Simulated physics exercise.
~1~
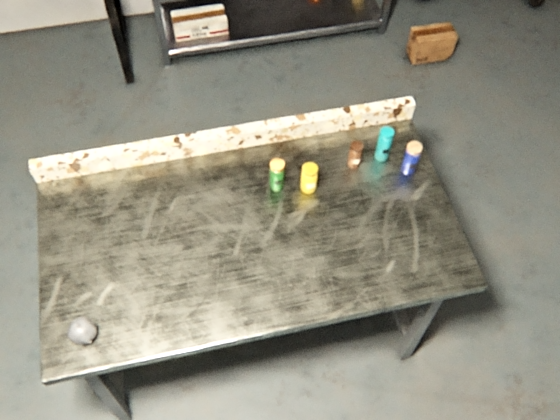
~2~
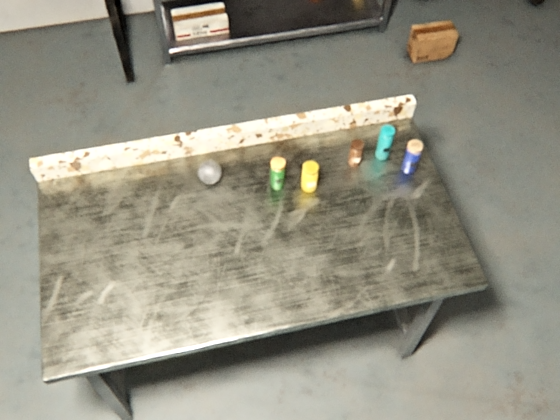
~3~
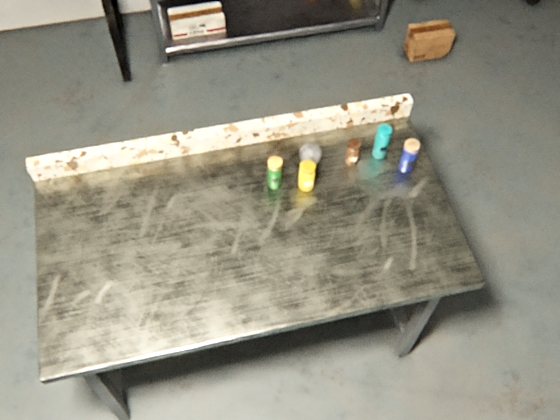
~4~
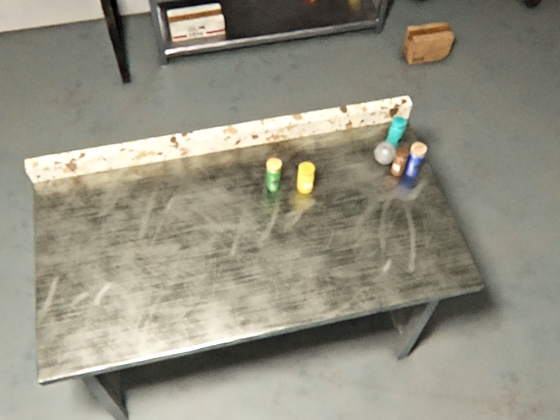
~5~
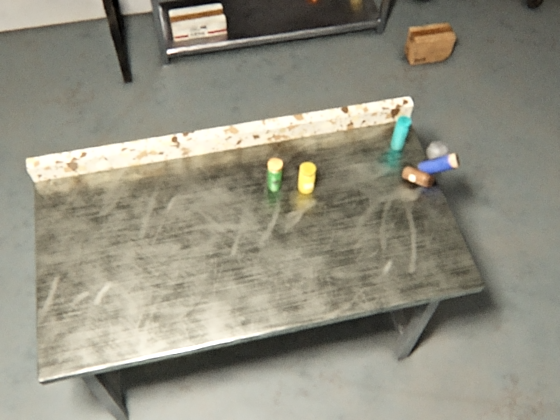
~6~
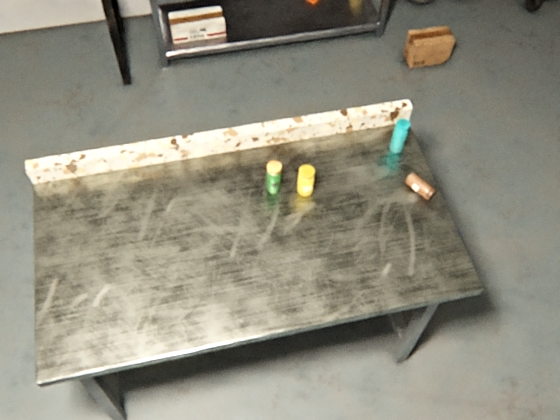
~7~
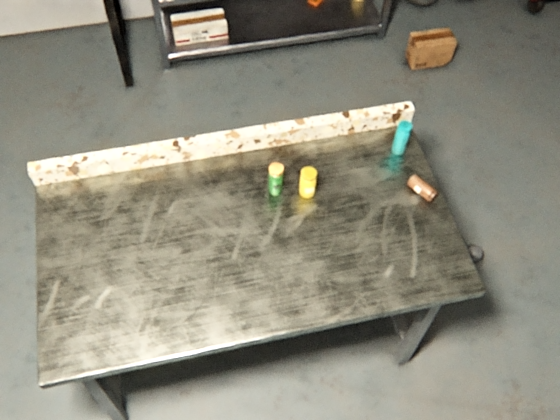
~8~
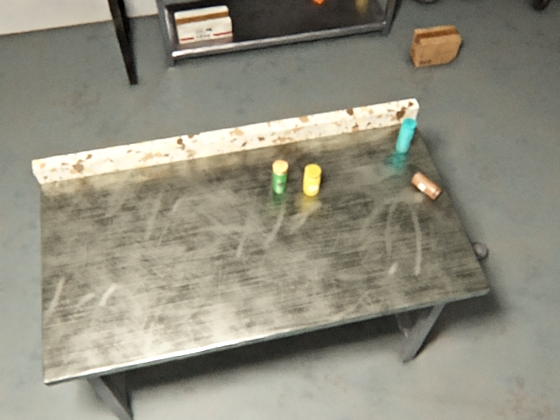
On a dark table with a low rail along its far side, a grey ball rolled past the green and yellow shakers, knocked over the brown one and sent the blue one off the right edge, then dropped off too, leaving the turquoise shaker standing.
